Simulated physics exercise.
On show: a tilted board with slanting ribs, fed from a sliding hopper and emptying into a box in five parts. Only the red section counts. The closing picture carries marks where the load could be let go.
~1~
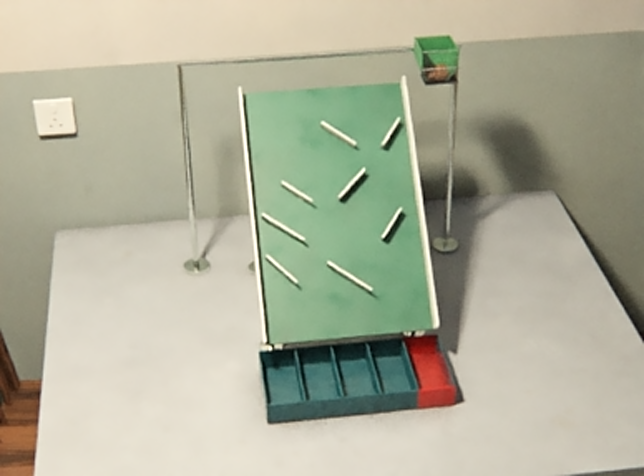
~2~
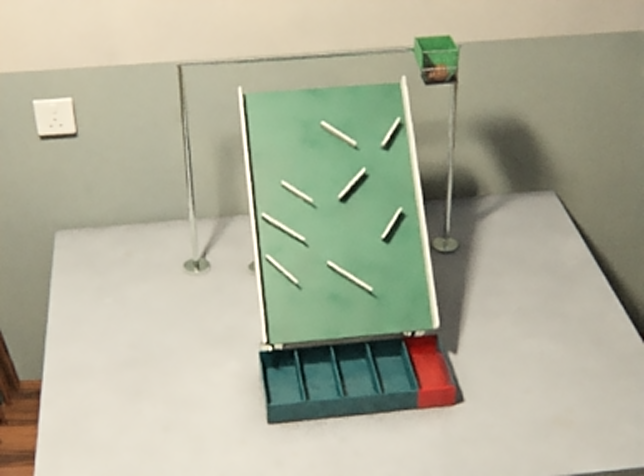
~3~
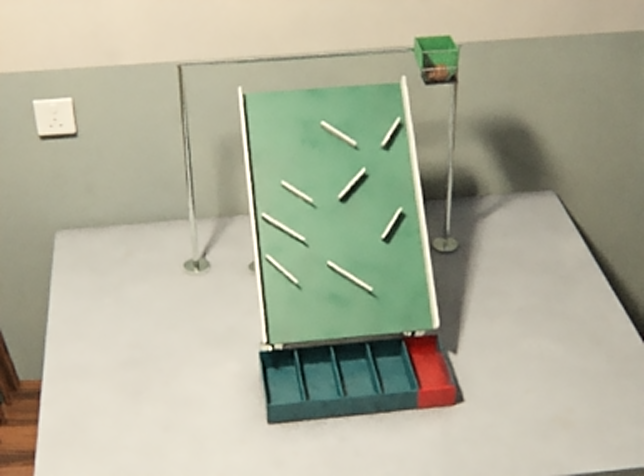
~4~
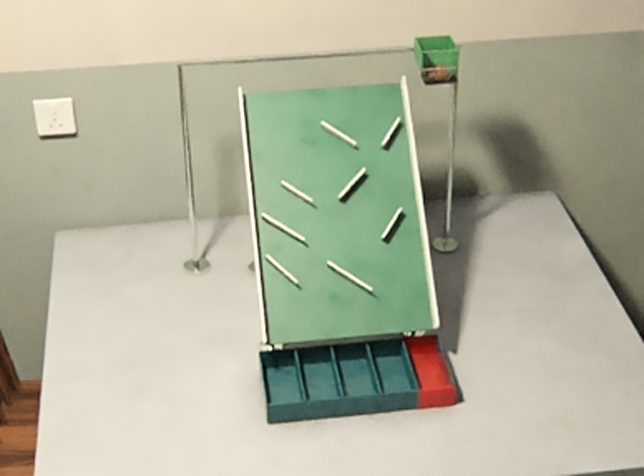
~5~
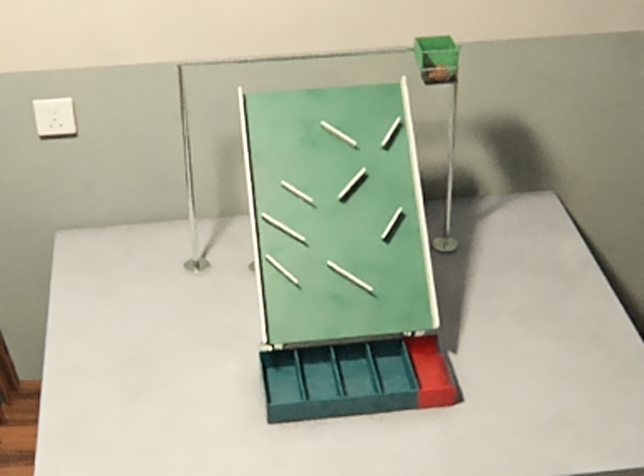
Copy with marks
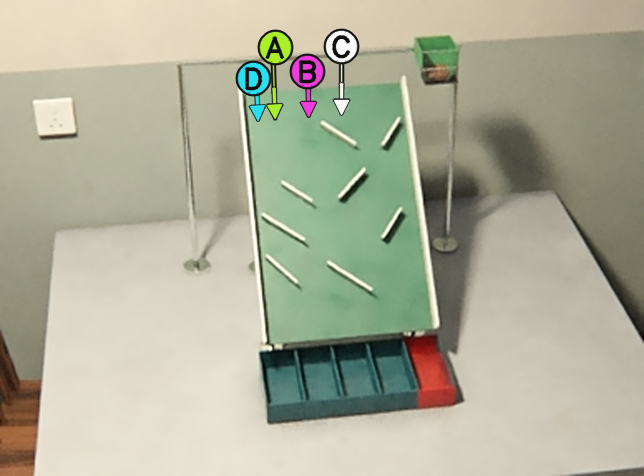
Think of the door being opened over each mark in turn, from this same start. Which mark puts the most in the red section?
B is best.
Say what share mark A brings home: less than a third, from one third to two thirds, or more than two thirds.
Mark A gives from one third to two thirds.
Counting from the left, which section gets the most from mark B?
The fifth from the left.
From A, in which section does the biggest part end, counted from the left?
The fifth from the left.
On the marked copy, mark A meets the board at (274, 113); mark B meets the board at (308, 111); mark C meets the board at (341, 109); mark D meets the board at (257, 115).
For mark A, about half in the red section, about a third in other sections, a small part outside the box.
For mark B, most in the red section, a small part in other sections, a small part outside the box.
For mark C, about half in the red section, about a third in other sections, a small part outside the box.
For mark D, about a third in the red section, about half in other sections, a small part outside the box.
